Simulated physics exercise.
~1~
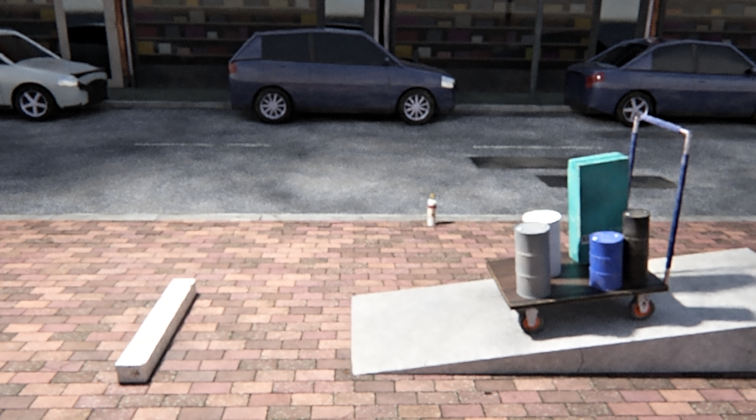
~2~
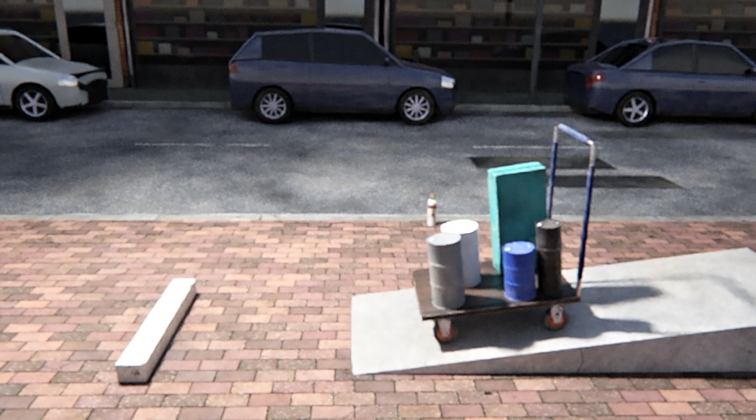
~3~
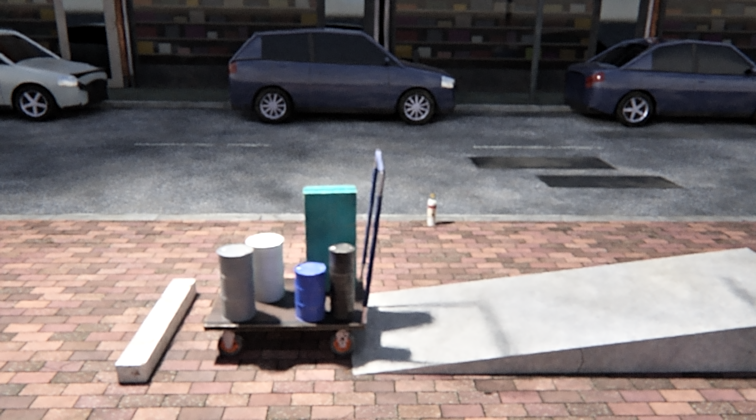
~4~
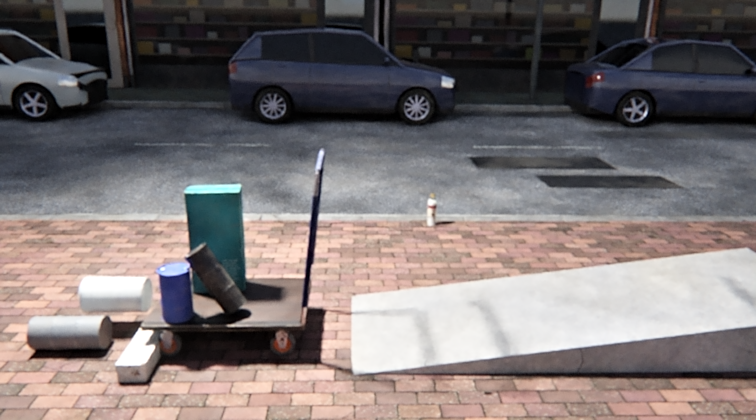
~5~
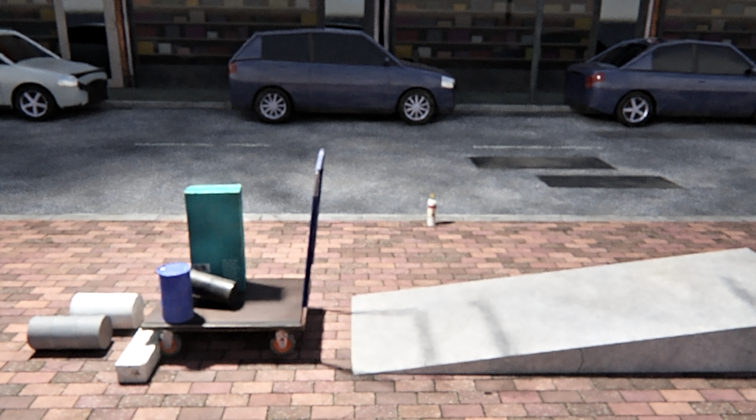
Loaded flat trolley rolling left down a ramp into a kerb, grey and white drums tumbling off, black one toppling aboard.
